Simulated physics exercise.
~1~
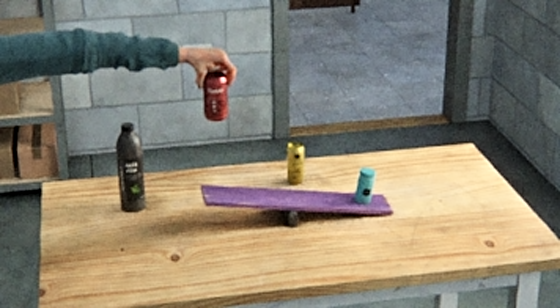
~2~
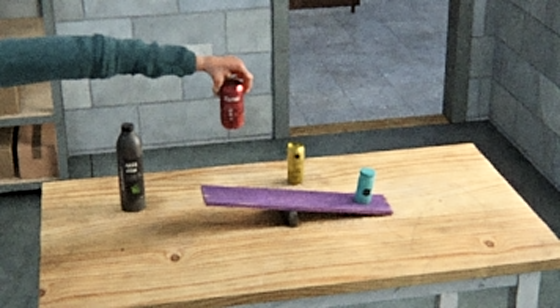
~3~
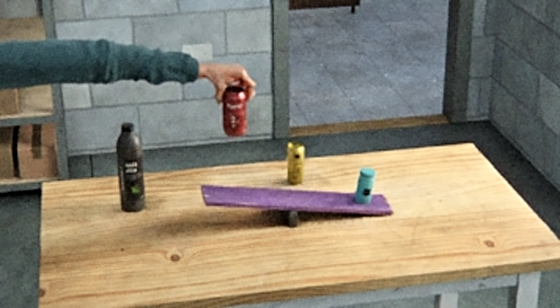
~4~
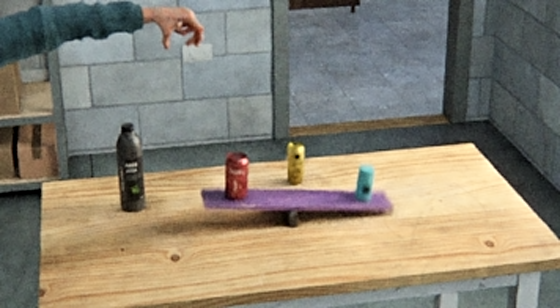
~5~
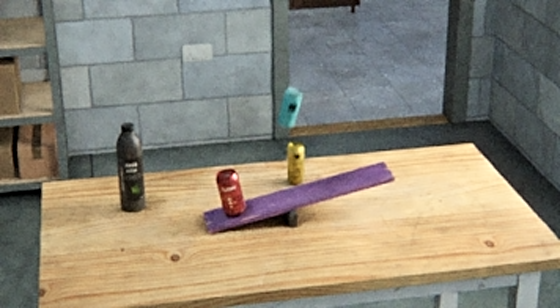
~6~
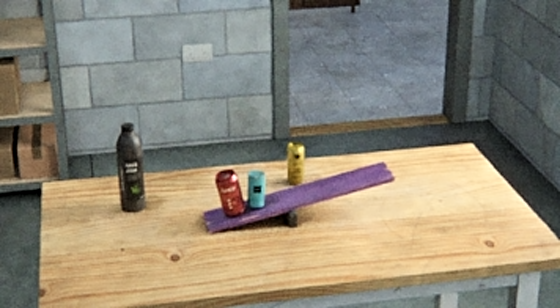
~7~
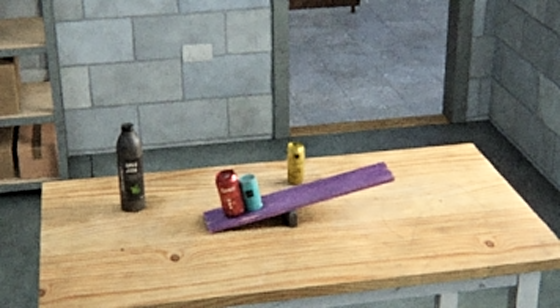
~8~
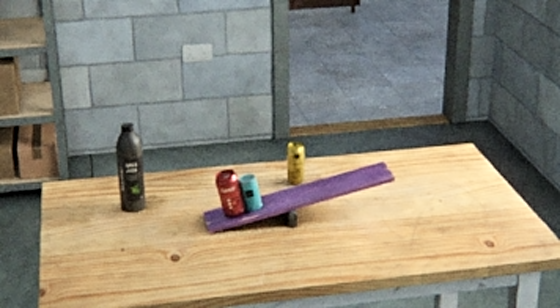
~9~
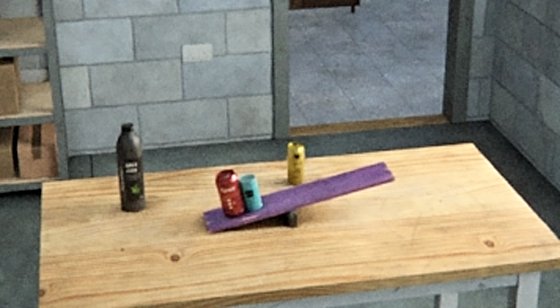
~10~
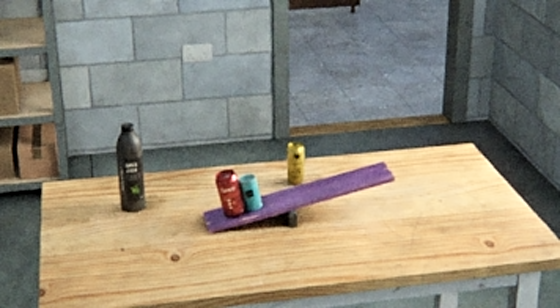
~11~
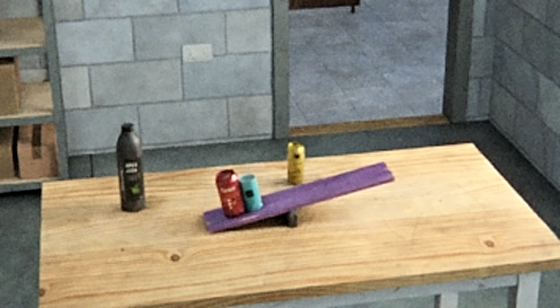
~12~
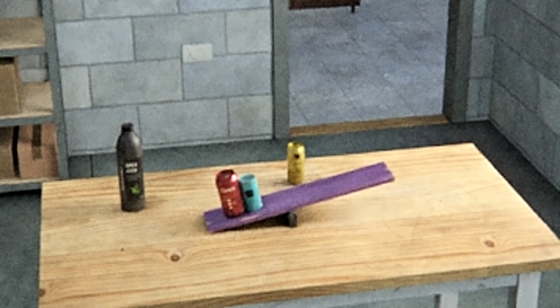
To begin with, a hand holds a red can above the raised left end of a purple plank, which is balanced on a small block on a wooden table, with a turquoise shaker on its low right end. A black bottle stands to the left and a yellow can behind the plank. The hand lets go, and the red can drops upright onto the plank as the arm withdraws. The plank tips left, flinging the shaker up and leftward, upside down. It comes down beside the red can, and both rest together on the lowered left end, the right end raised.
